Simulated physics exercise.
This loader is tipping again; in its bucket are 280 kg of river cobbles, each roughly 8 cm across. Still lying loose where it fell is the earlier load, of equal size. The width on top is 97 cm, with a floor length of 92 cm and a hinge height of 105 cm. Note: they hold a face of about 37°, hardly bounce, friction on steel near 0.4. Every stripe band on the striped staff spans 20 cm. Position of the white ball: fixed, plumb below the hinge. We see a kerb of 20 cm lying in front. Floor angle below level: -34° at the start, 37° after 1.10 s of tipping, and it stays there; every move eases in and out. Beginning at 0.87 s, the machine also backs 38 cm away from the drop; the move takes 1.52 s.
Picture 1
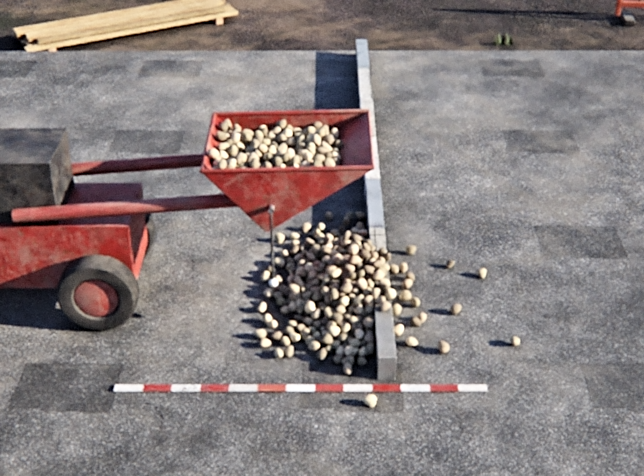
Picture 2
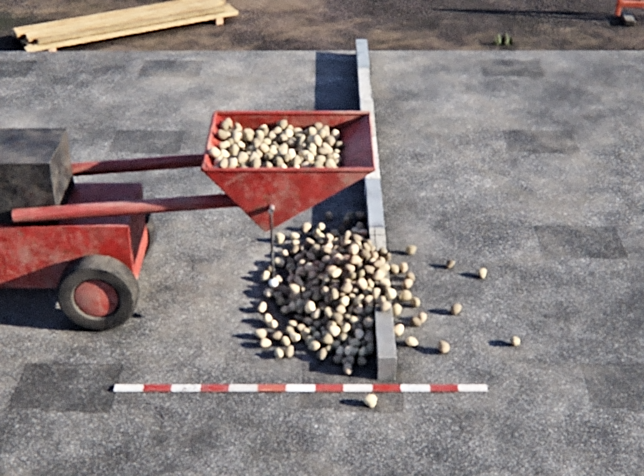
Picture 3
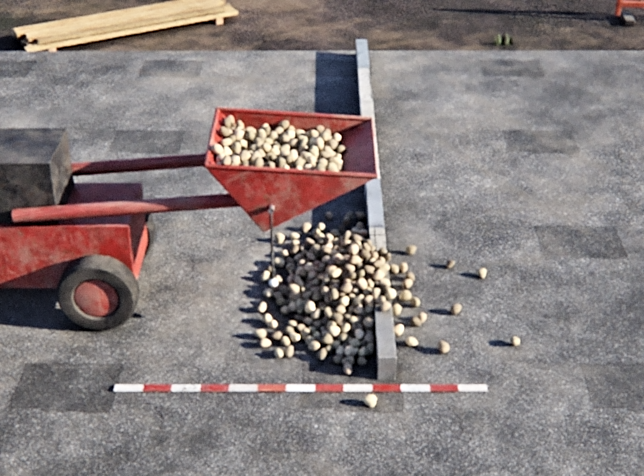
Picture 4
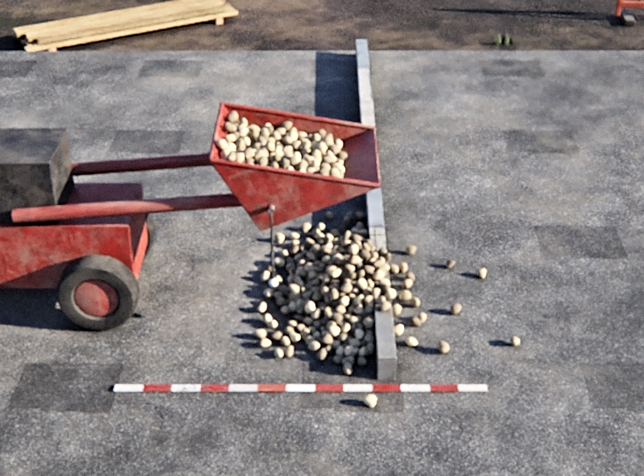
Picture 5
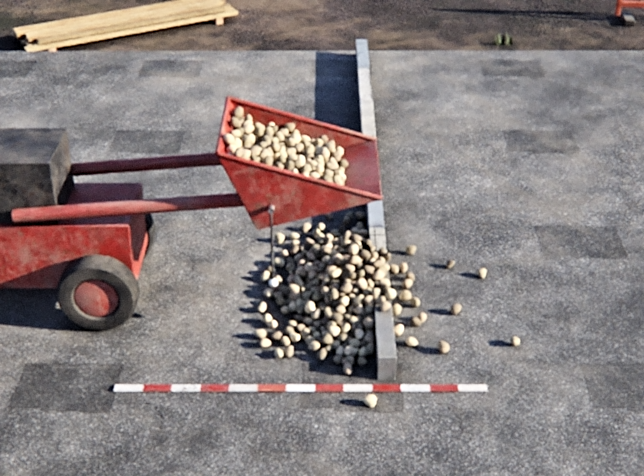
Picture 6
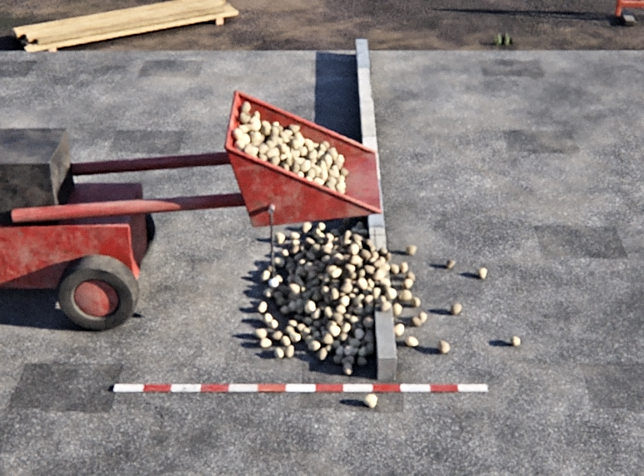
Red loader bucket full of pale cobbles tilting gradually down to the right above a loose stone pile against a low kerb.
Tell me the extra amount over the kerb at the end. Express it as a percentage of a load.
42 per cent.
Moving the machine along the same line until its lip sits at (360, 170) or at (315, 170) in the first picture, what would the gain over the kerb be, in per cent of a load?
First place: Roughly 25 %; second place: Roughly 0 %.
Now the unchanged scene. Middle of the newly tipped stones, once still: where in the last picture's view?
Their centre rests close to (367, 283).
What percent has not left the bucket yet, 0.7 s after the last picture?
Around 65 in a hundred.
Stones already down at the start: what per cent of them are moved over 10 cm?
10 per cent.
Then, 0.4 s after the last picture the floor is at 26°; in per cent of one load, 100 in the bucket, 96 on this side of the kerb, 4 over the kerb; the foremost stones are at (449, 299).
Then, 0.7 s after the last picture the floor is at 37°; in per cent of one load, 67 in the bucket, 128 on this side of the kerb, 5 over the kerb; the foremost stones are at (449, 299).
Then, 2.4 s after the last picture the floor is at 37°; in per cent of one load, 0 in the bucket, 154 on this side of the kerb, 46 over the kerb; the foremost stones are at (535, 271).
Then, 4.9 s after the last picture the floor is at 37°; in per cent of one load, 0 in the bucket, 154 on this side of the kerb, 46 over the kerb; the foremost stones are at (535, 271). Net gain over the kerb, 42.
